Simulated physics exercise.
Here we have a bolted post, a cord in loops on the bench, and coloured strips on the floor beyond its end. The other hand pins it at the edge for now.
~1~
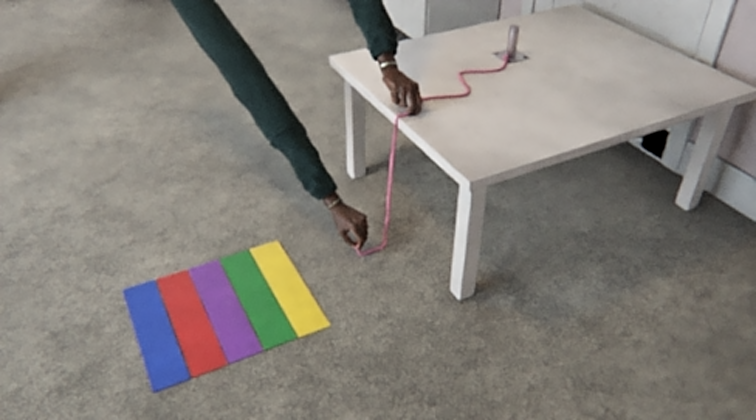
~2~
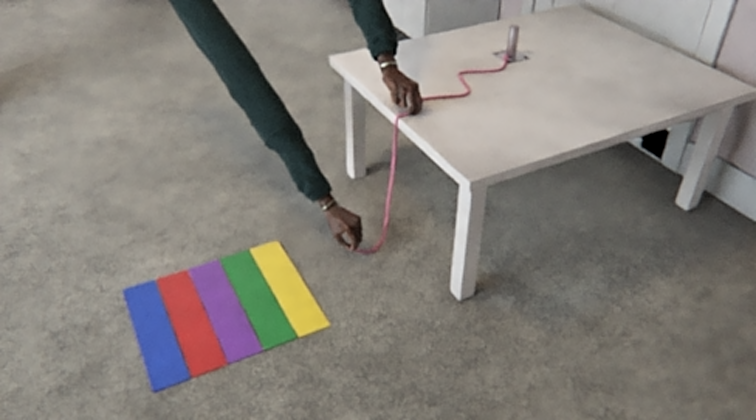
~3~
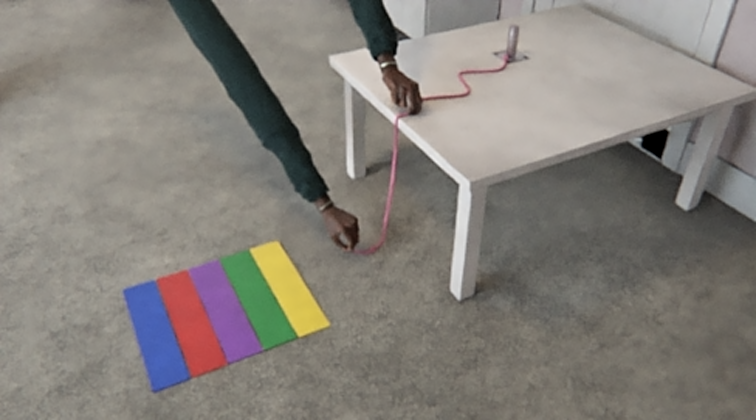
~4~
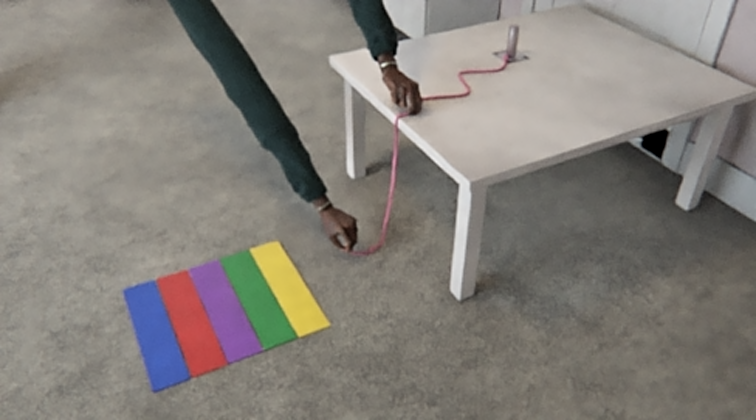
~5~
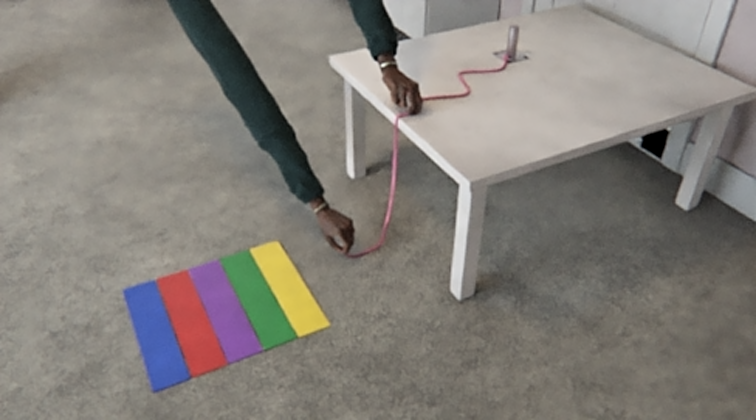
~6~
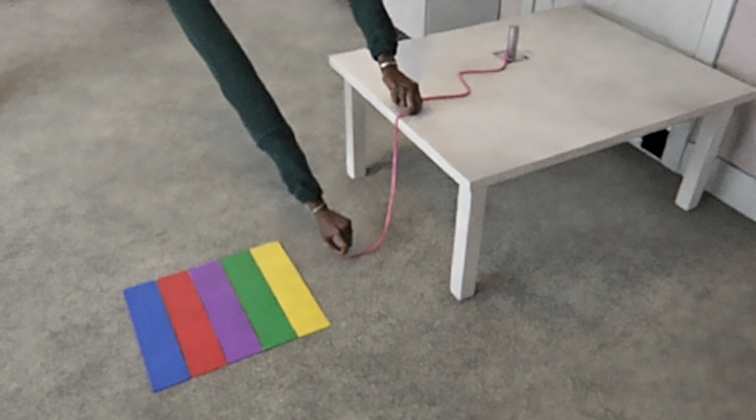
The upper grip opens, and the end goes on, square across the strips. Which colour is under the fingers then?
It gets as far as the purple strip.
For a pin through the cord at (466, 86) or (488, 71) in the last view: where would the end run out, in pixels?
The places are (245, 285) and (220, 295).
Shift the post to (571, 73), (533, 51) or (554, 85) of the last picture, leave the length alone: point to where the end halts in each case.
Try by try, around (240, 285), (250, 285) and (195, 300).
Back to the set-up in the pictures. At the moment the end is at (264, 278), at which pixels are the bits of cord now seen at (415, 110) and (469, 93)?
At (387, 132), then (428, 93).
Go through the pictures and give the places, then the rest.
In the first frame, end (357, 246); yellow (305, 314); green (272, 326); purple (238, 338); red (202, 352); blue (166, 365).
In the second frame, end (351, 248); cord through (503, 68) (463, 81) (433, 98) (397, 125) (391, 182) (384, 237).
In the third frame, end (348, 249).
In the fourth frame, end (346, 250); cord through (503, 68) (463, 81) (433, 98) (397, 125) (393, 182) (383, 237).
In the fifth frame, end (343, 251).
In the sixth frame, end (341, 252); cord through (503, 68) (463, 81) (433, 98) (397, 125) (394, 182) (383, 237).
Soon after, end near (264, 278); over green.
After that, end near (231, 289); over purple.
At the stop, end near (210, 296); over purple. The purple one.
